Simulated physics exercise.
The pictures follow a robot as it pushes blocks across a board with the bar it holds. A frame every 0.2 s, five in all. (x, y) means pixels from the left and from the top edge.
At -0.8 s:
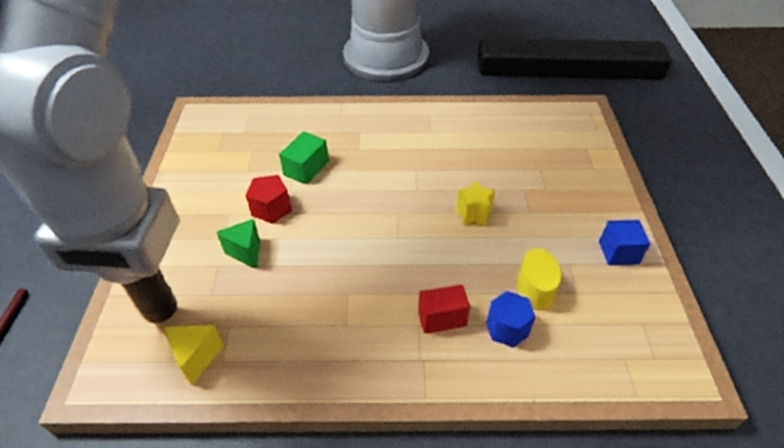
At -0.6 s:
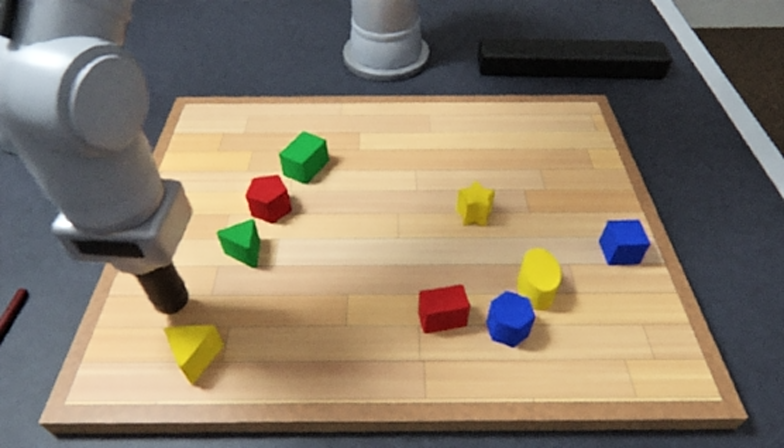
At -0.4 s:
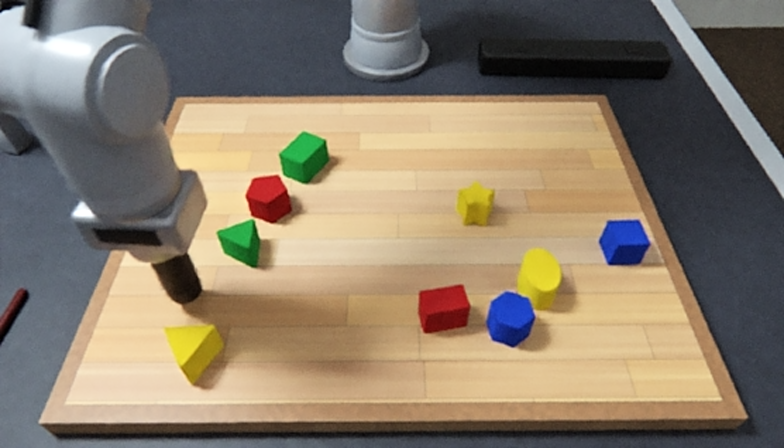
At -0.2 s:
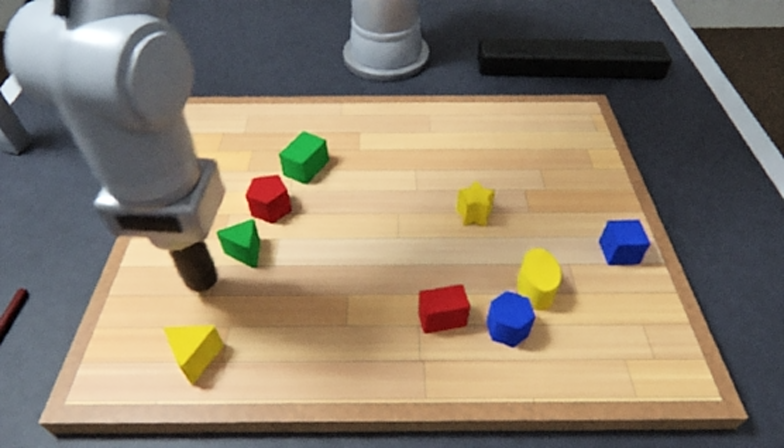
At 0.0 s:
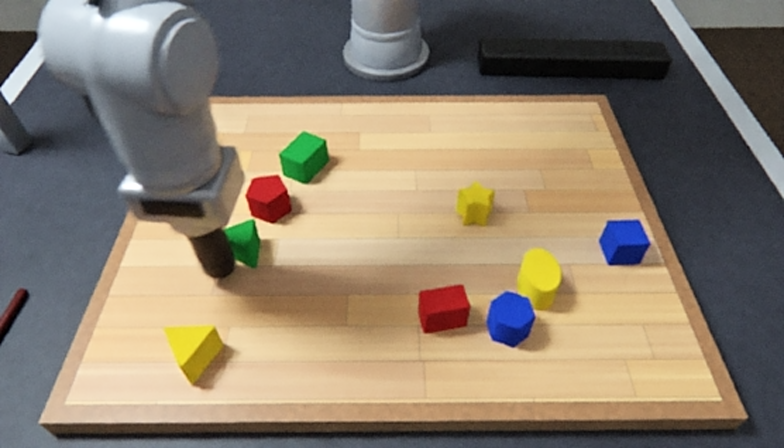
A gray robot arm moves its dark bar right and upward toward the green triangle.
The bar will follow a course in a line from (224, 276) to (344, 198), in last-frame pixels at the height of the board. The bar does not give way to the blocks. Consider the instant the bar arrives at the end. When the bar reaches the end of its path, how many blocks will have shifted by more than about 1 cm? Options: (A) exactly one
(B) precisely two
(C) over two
B
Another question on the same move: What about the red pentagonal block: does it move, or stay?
Shifted out of place.
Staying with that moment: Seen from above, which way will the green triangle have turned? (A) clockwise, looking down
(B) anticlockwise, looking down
The answer is B.
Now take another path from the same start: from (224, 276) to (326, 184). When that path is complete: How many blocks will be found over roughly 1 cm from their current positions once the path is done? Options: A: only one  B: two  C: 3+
B (two)
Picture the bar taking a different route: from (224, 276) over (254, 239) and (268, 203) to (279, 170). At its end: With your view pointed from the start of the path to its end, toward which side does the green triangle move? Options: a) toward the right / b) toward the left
The correct letter is a.
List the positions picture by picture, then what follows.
Lower end of the bar (160, 309), tops of blocks, green triangle (239, 232), red pentagonal block (266, 187), green rectangle (303, 146), in the first picture.
Bar (172, 301), blocks as before, in the second picture.
Bar (186, 291), blocks as before, in the third picture.
Bar (202, 279), blocks as before, in the fourth picture.
Bar (220, 267), green triangle (239, 232), red pentagonal block (266, 187), green rectangle (303, 146), in the fifth picture.
On the path given first. One third of the way, bar (266, 237); green triangle (275, 206), turned 20° anticlockwise; red pentagonal block (272, 179), turned 35° anticlockwise.
Two thirds of the way, bar (305, 211); green triangle (310, 181), turned 30° anticlockwise; red pentagonal block (277, 174), turned 65° anticlockwise.
At the end, bar (342, 187); green triangle (324, 164), turned 70° anticlockwise; red pentagonal block (277, 174), turned 65° anticlockwise; green rectangle not moved.
